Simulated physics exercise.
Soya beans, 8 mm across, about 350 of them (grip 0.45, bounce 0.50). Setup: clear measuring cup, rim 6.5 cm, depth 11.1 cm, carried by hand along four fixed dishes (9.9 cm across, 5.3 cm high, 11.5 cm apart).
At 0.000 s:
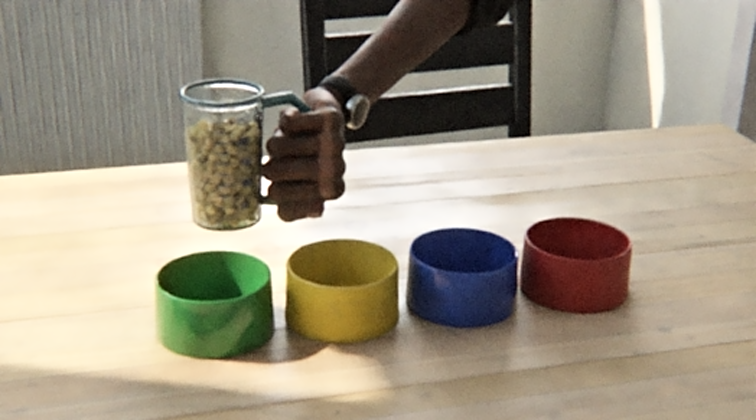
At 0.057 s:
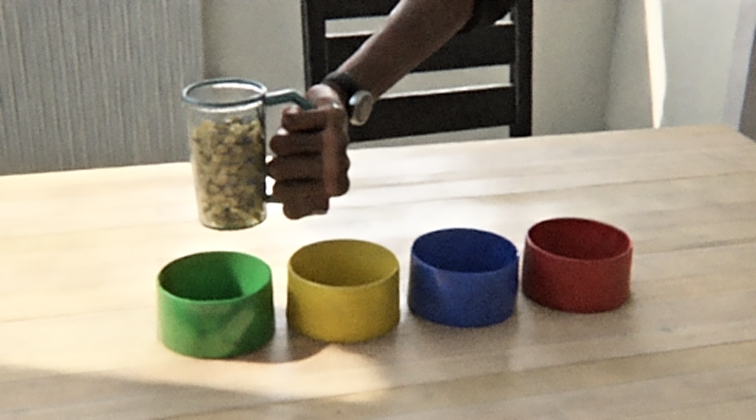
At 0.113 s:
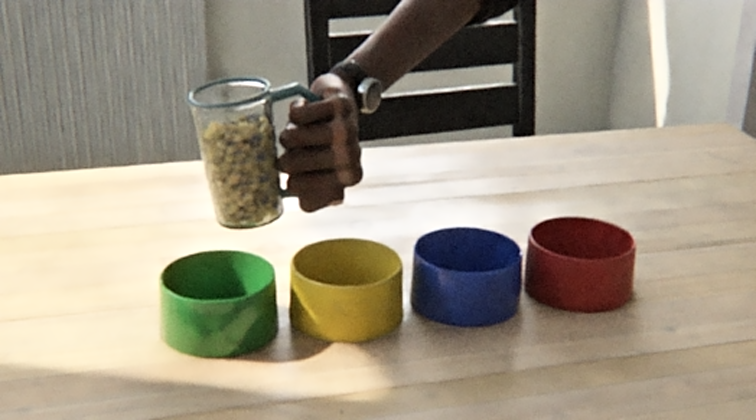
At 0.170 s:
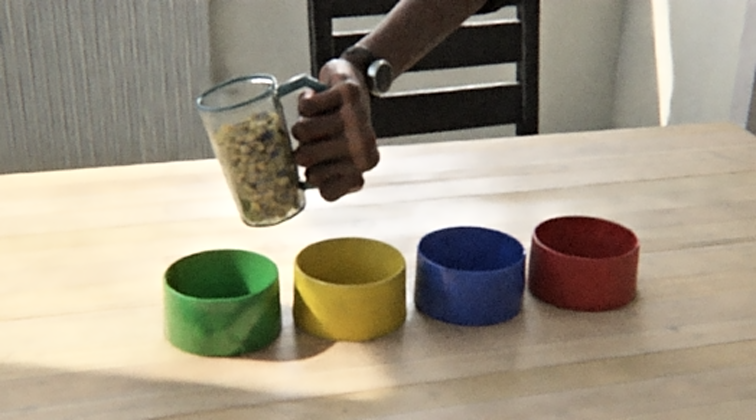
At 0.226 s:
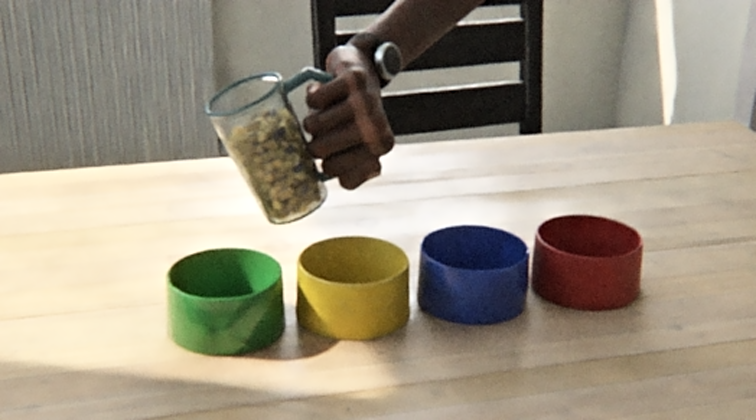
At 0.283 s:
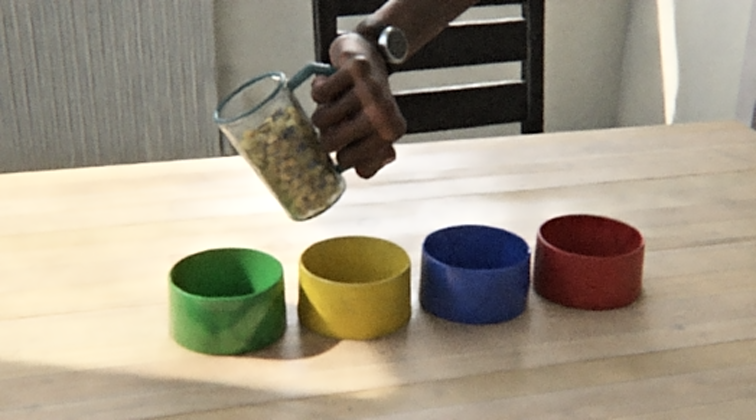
The clip shows a hand holding a clear measuring cup of soya beans above a wooden table with green, yellow, blue and red dishes in a row, then moving it slightly right while tilting its rim toward the left.
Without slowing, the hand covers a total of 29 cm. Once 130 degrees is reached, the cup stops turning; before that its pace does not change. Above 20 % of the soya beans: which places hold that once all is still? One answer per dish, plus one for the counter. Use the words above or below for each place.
Red: Below; blue: Below; green: Below; yellow: Above; counter: Below.
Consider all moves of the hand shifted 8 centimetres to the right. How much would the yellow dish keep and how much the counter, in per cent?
Then: Yellow 0; counter 10.
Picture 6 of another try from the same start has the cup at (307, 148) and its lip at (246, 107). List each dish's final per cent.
You'd end up with red at 0, blue at 100, green at 0 and yellow at 0.
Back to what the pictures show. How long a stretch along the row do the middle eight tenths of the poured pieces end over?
Roughly 6 cm of the row.
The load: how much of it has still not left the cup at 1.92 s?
It comes out close to 0 per cent.
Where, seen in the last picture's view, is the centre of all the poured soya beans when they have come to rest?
About (360, 289).
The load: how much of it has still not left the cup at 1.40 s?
Some 0 per cent.
Then, at 0.95 s, tilt 121 degrees; cup holds 80 %, yellow 15 %.
After 1.40 s, tilt 130 degrees; cup holds 0 %, yellow 95 %.
Then, at 1.92 s, tilt 130 degrees; cup holds 0 %, yellow 95 %.
By 2.2 s all is still; red 0 %, blue 0 %, green 0 %, yellow 95 %, counter 5 %.
